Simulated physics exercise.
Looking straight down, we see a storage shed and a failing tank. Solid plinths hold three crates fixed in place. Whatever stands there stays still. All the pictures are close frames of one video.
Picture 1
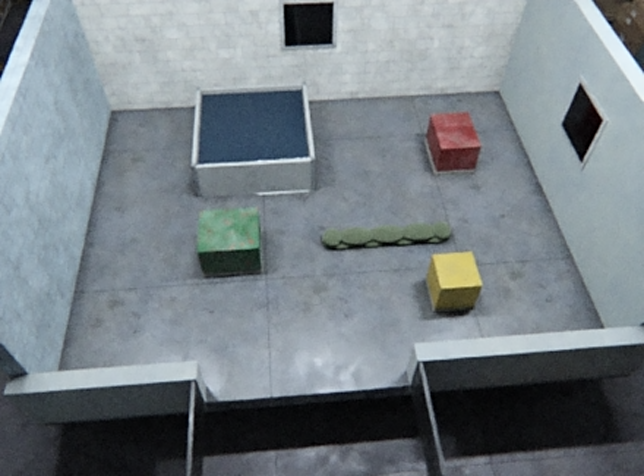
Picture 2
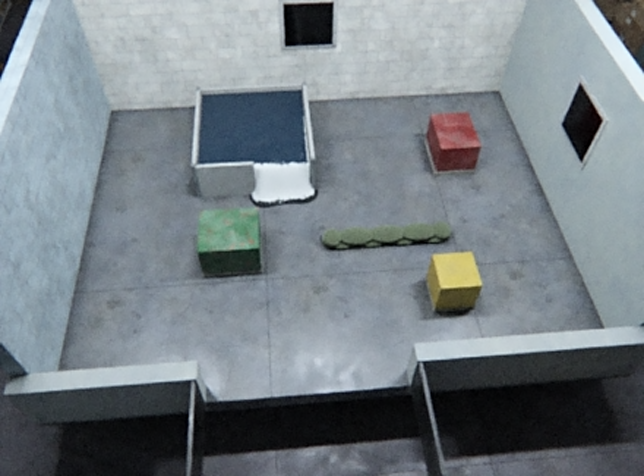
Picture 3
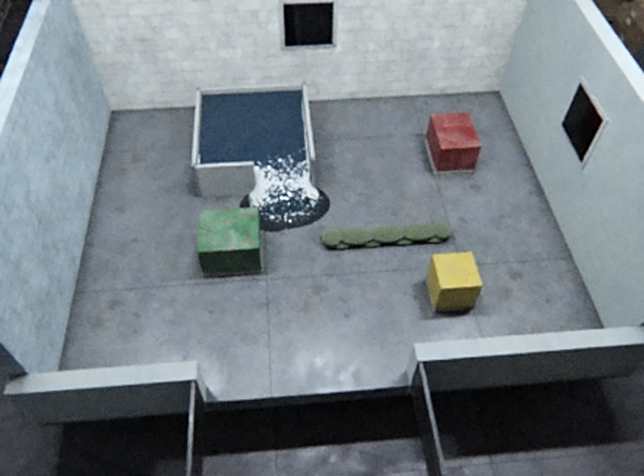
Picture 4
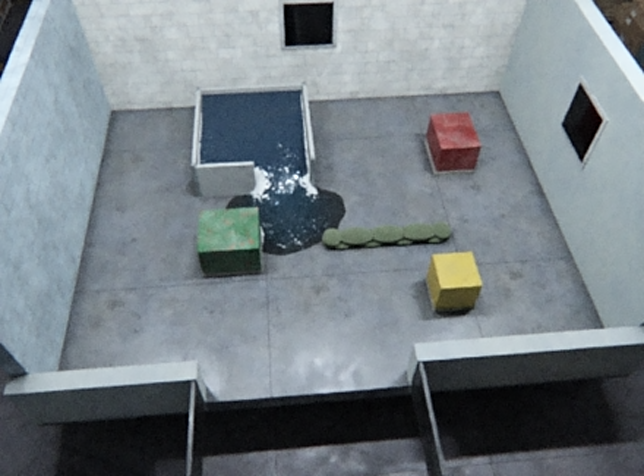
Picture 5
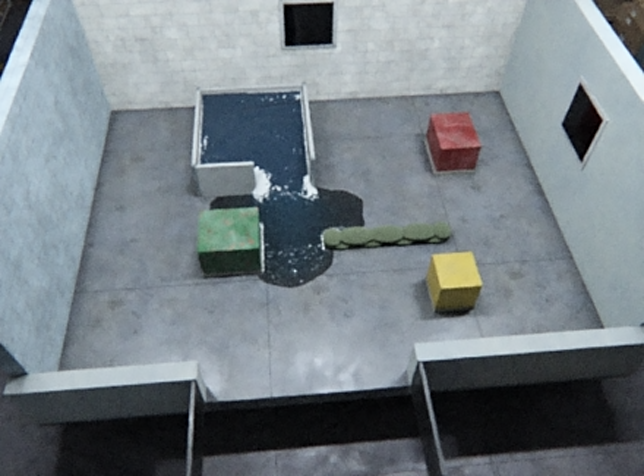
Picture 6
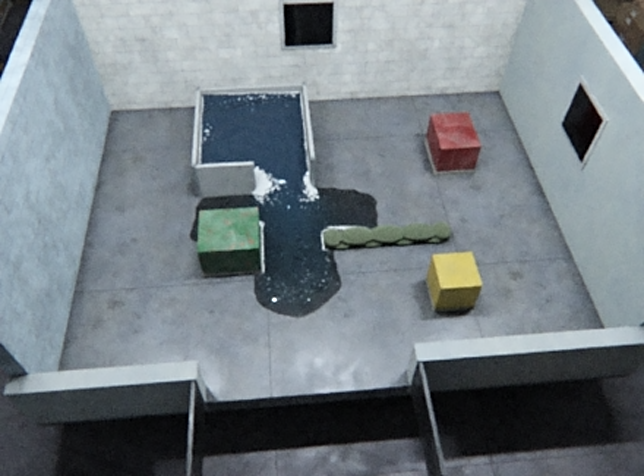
In a walled room seen from above, a dark-filled tank opens at its front right corner, and water pours onto the grey floor, spreading forward between a green block and a low hedge-like strip and partly around them.
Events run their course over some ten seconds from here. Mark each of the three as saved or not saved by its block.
Red crate - saved; yellow crate - saved; green crate - not saved.
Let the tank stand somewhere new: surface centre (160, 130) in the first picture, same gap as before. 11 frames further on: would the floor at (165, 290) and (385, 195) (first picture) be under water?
The first spot is inundated and the second is inundated.
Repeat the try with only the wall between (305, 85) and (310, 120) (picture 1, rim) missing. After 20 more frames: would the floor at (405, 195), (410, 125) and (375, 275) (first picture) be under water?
Spot one inundated, spot two inundated, spot three spared.
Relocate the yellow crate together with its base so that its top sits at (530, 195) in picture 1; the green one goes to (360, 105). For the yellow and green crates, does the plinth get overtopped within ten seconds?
Outcome - yellow crate is flooded, green crate is not reached.
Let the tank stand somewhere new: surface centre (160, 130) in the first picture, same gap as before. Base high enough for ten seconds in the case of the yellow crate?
Yellow crate: Overtopped.
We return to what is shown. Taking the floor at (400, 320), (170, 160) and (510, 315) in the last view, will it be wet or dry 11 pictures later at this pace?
Going through them in order, I'd say drenched, clear and clear.
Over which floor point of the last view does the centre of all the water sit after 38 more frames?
It is near (315, 193).
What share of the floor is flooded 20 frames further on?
Around 40 percent.
A moment on, water covers 20 % of the floor; the red crate not reached, the yellow crate not reached, the green crate water round its plinth.
Next, water covers 35 % of the floor; the red crate water round its plinth, the yellow crate water round its plinth, the green crate water round its plinth.
Then, water covers 40 % of the floor; the red crate water round its plinth, the yellow crate water round its plinth, the green crate water round its plinth.
Later, water covers 60 % of the floor; the red crate water round its plinth, the yellow crate water round its plinth, the green crate water round its plinth.
In the end, water covers 80 % of the floor; the red crate stayed above the water, the yellow crate stayed above the water, the green crate was topped.
